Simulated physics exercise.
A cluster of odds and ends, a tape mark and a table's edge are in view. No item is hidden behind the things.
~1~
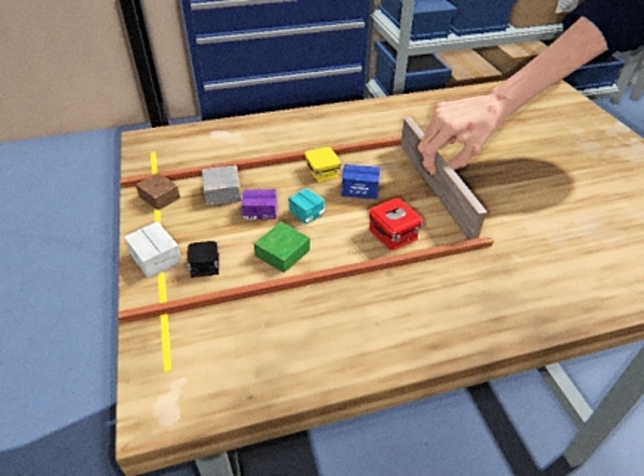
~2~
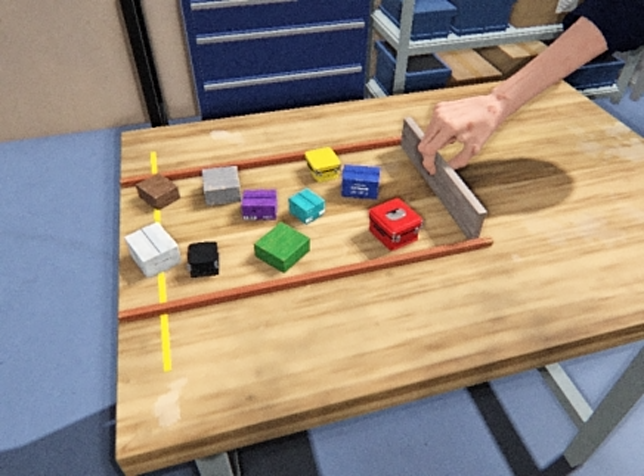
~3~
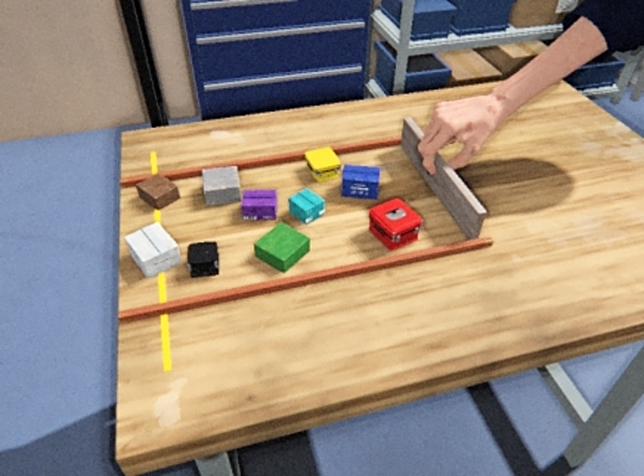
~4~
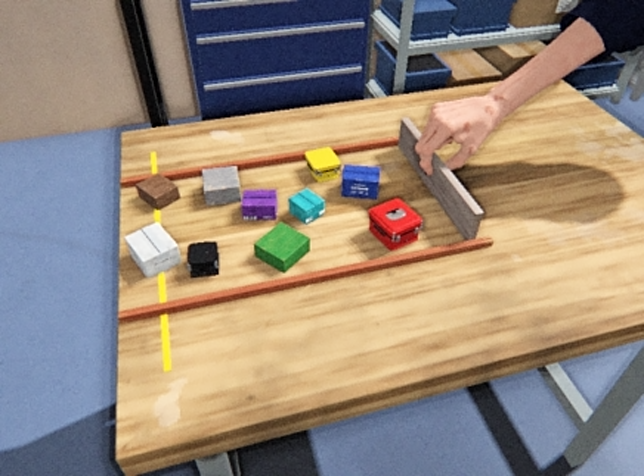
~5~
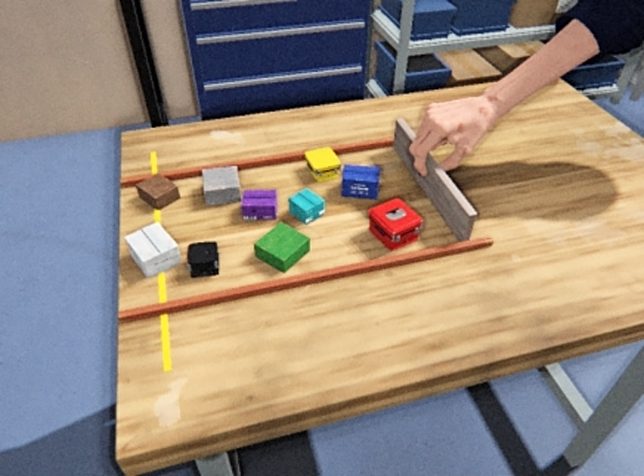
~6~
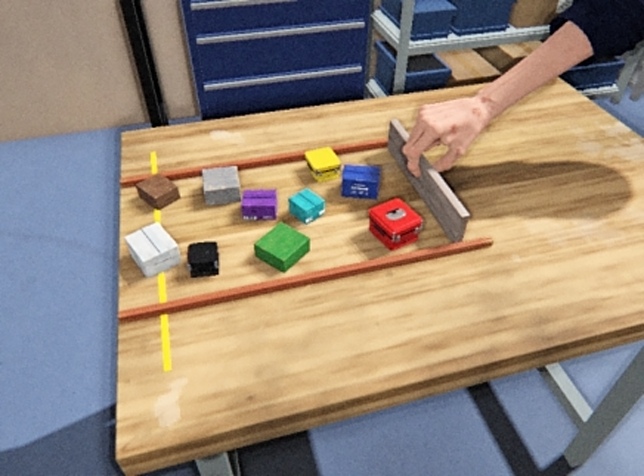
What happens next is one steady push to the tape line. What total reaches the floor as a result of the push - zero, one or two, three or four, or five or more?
Five plus tumble.
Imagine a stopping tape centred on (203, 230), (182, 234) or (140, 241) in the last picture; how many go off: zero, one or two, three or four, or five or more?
In order: Three or four, three to four, more than four.
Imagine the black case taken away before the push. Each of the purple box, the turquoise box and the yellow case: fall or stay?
In that case the purple box goes off the edge, the turquoise box stays where it is, the yellow case stays where it is.
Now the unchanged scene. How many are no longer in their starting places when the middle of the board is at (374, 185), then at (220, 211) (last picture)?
The number moved is 2 and then 10.
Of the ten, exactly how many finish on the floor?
Precisely 6.
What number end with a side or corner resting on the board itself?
Contact count: 4.
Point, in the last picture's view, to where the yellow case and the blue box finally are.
Around (140, 194) and around (135, 222).
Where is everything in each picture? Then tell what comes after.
White box (153, 250); brown block (158, 191); black case (204, 259); board (438, 174); tape (159, 238), in the first frame.
Brown block (158, 191); purple box (260, 205), in the second frame.
Black case (204, 260); blue box (361, 182), in the third frame.
White box (153, 250); yellow case (323, 165), in the fourth frame.
Brown block (158, 191); grey block (222, 186), in the fifth frame.
White box (153, 250); brown block (158, 191); black case (204, 260); board (422, 177); tape (159, 238), in the sixth frame.
A little later, none off yet; white box at rest near (153, 250); brown block at rest near (158, 191); black case at rest near (204, 260).
When it is over, the number that fall off is five or more; down, green block, purple box, grey block, black case, brown block and white box.
